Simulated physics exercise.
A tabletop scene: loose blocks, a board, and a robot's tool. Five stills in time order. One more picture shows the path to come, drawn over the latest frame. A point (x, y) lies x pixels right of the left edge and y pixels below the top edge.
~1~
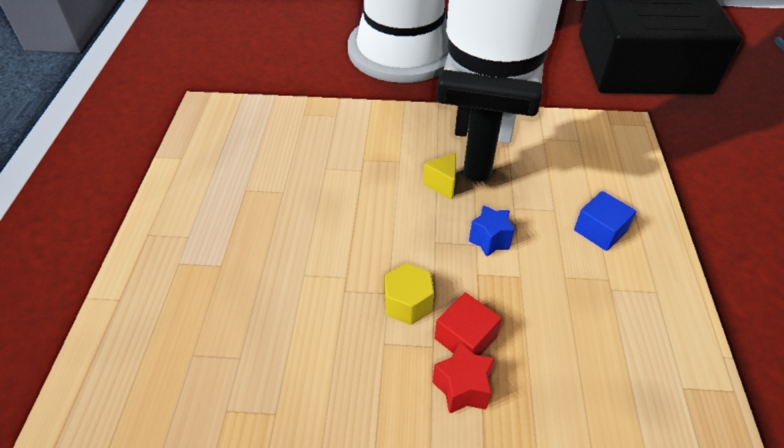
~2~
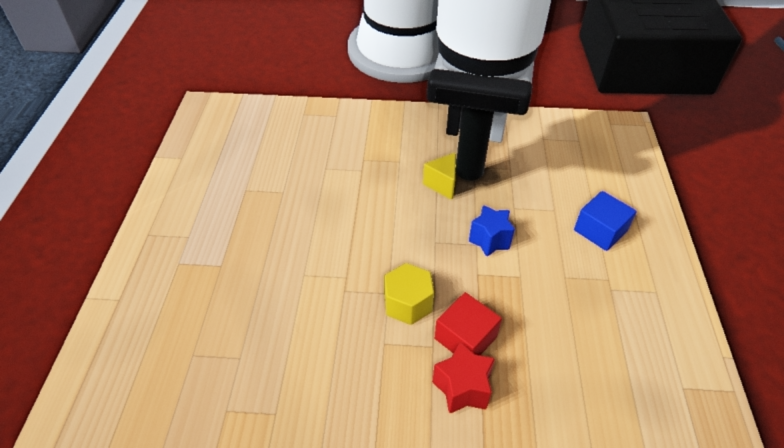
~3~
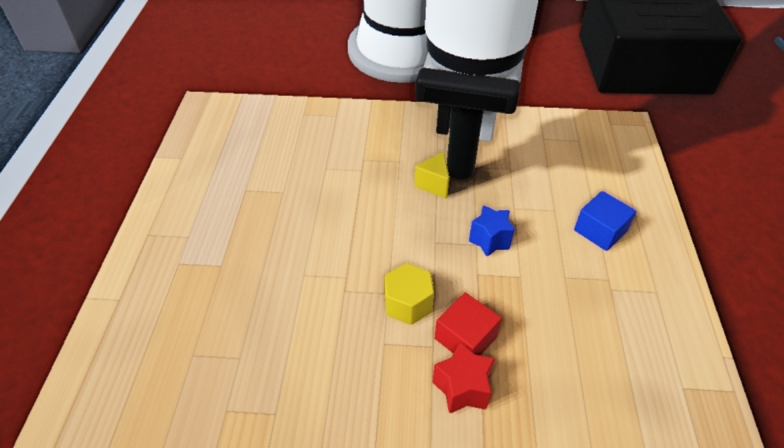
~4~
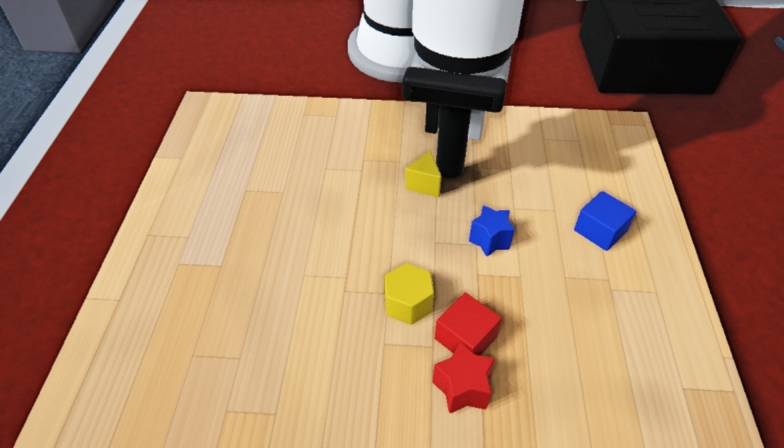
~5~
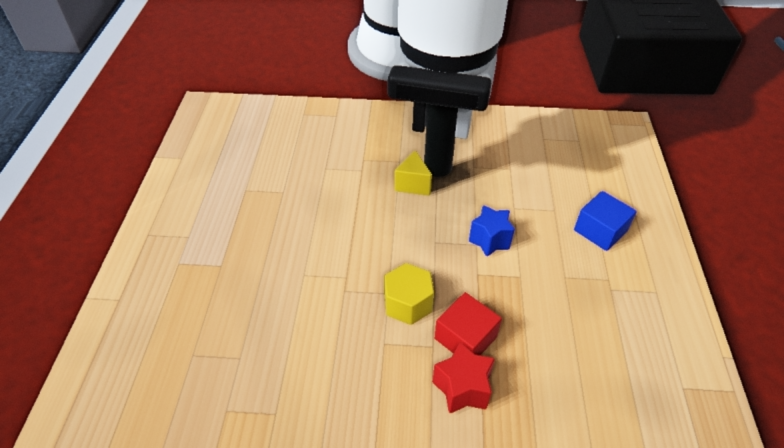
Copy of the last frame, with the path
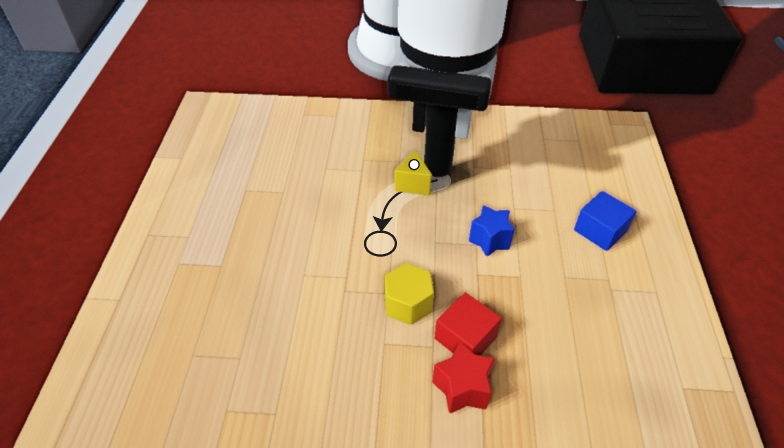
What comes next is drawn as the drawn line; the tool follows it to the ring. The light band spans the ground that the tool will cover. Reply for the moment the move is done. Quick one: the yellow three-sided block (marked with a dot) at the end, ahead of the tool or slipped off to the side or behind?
It escapes to one side.
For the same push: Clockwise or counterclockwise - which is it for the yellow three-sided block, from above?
Its spin: Clockwise.
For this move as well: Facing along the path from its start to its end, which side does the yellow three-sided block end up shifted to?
Gets pushed right.
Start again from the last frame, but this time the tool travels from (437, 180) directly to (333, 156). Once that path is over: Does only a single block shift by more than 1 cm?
That would be a yes.
The drawn path runs from (437, 180) over (403, 191) and (384, 213) to (380, 243); the dot is on the yellow three-sided block.
What follows on the original path. One third of the way, tool at (403, 179); yellow three-sided block at (377, 173), turned 20° clockwise.
Two thirds of the way, tool at (383, 202); yellow three-sided block at (362, 178), turned 40° clockwise.
At the end, tool at (380, 231); yellow hexagonal block not moved; yellow three-sided block at (362, 178), turned 40° clockwise.
